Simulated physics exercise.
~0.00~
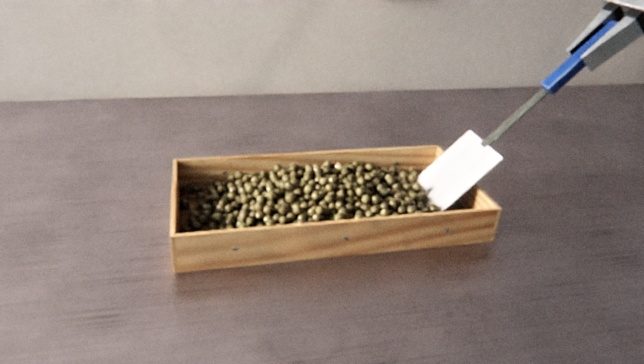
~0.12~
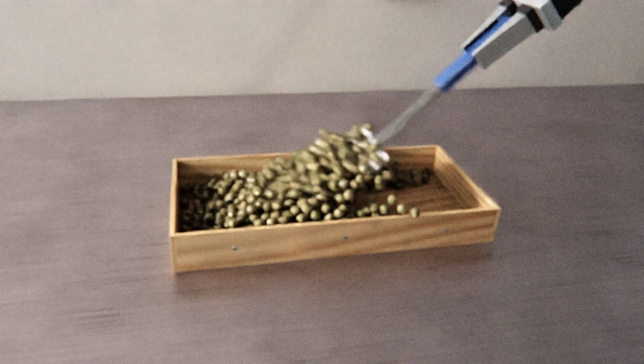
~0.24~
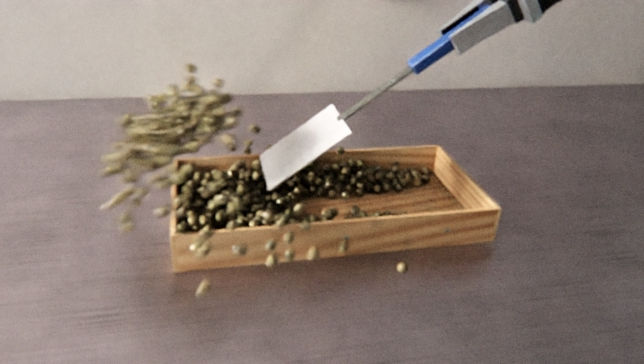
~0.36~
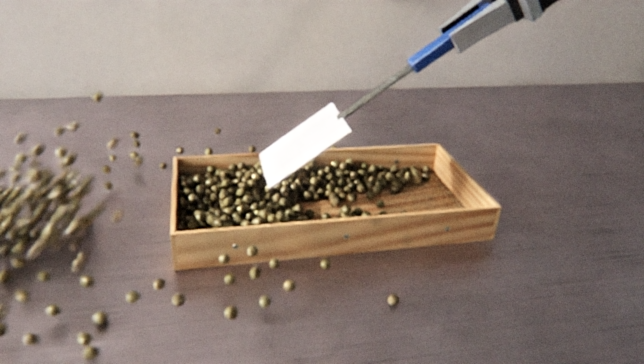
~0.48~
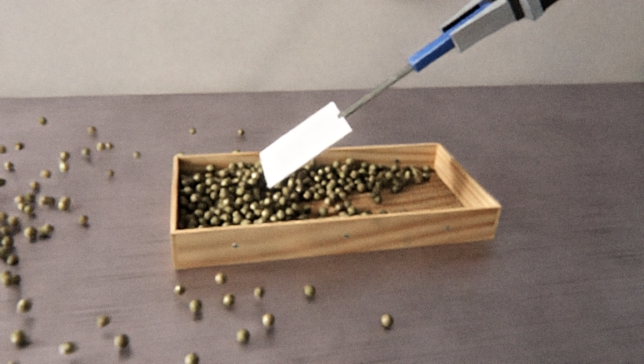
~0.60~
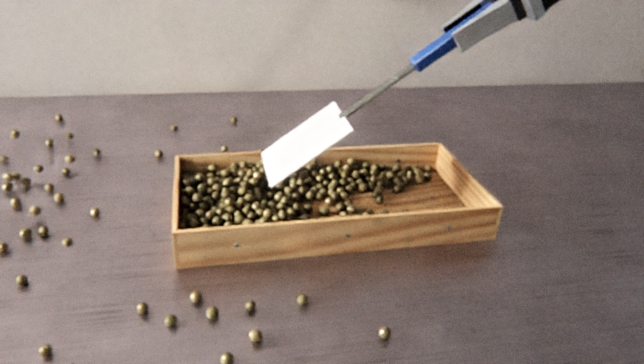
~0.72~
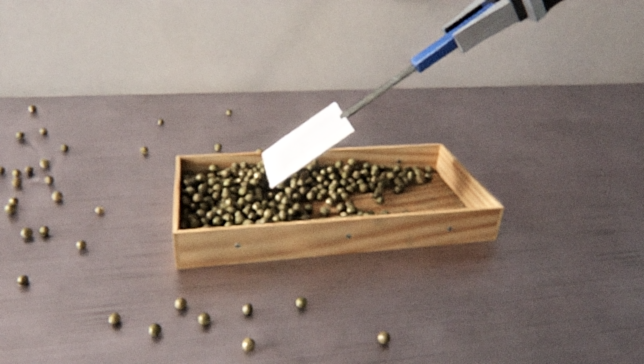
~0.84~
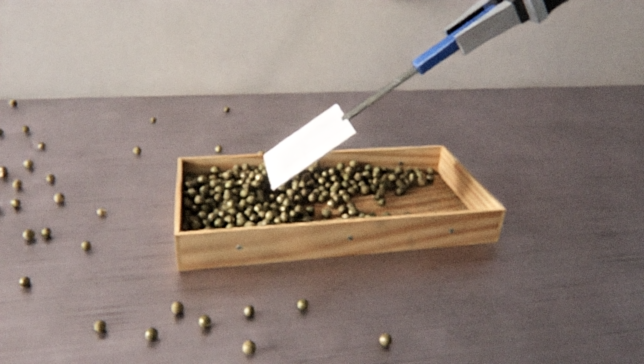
On a dark, faintly grained tabletop before a pale grey wall, seen from the front and slightly above, sits a shallow wooden tray filled with small olive-brown beads. A robot arm reaches in from the upper right, holding a white spatula with a blue-sleeved handle at the tray's right end. The blade sweeps left through the beads, piling them up and baring the right part of the tray. It then lifts and stops, flinging a dense cluster over the left edge. The beads scatter across the table to the left and front, while most stay heaped in the tray beneath the still blade.
